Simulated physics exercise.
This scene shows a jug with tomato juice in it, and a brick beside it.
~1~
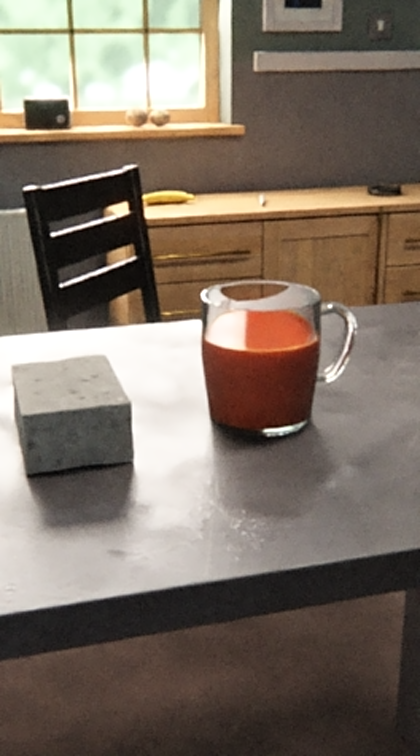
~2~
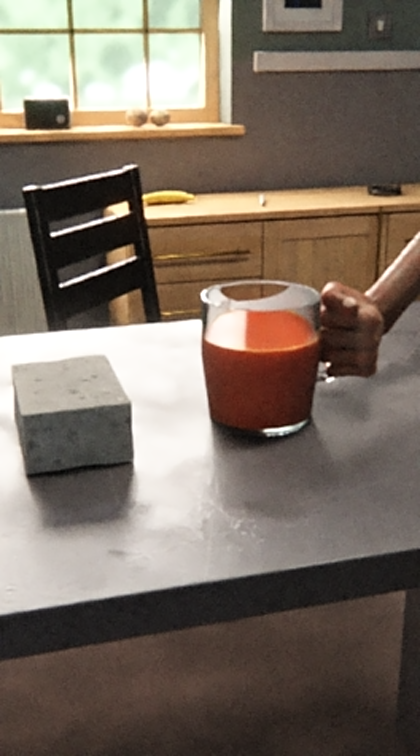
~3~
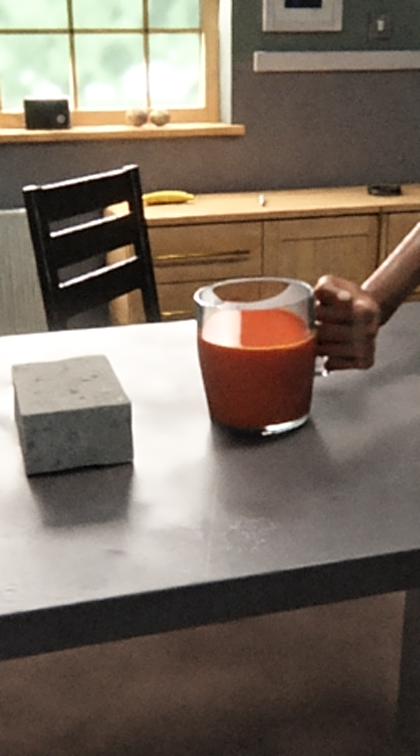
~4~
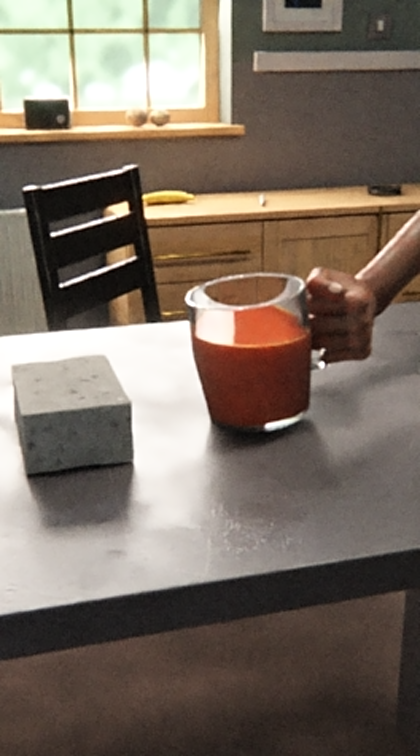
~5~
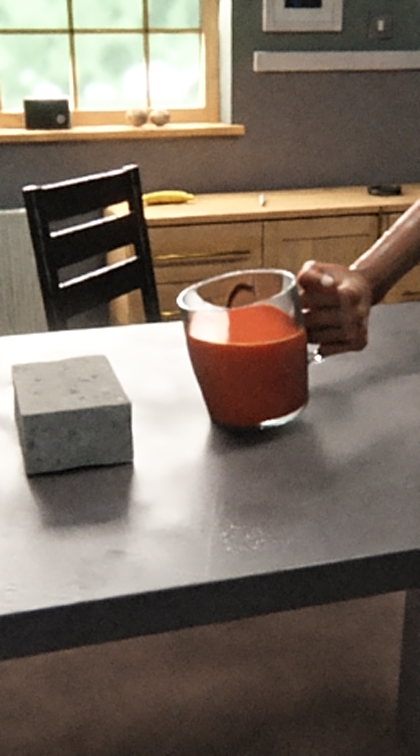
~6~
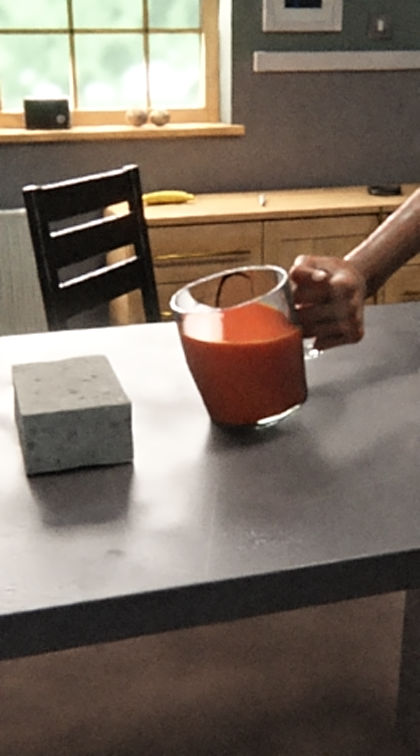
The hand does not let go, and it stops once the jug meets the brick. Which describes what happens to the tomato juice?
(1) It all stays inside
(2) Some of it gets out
2.
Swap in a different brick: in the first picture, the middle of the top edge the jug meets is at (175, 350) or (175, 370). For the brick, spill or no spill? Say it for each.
In order: It avoids a mess, and then it avoids a mess.
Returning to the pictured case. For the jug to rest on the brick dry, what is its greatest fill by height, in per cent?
Roughly 45 percent of its height.
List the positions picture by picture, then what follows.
In the first picture, it stands upright; jug (260, 354) about two thirds full.
In the second picture, a hand takes hold; jug about two thirds full, surface at (261, 333); brick (69, 409).
In the third picture, the top moves towards the brick; jug (257, 352) about two thirds full.
In the fourth picture, on the way over; jug about two thirds full, surface at (249, 329); brick (69, 409).
In the fifth picture, it is leaning; jug (248, 347) about two thirds full.
In the sixth picture, tipping on its foot; jug about two thirds full, surface at (238, 326); brick (69, 409).
Soon after, the jug leans by about 30°; nothing has left it.
Later, the jug leans by about 45°; some has gone over its rim; about three quarters of the tomato juice is inside.
In the end, the jug leans by about 55°, against the brick; some has gone over its rim; about two thirds of the tomato juice is inside.
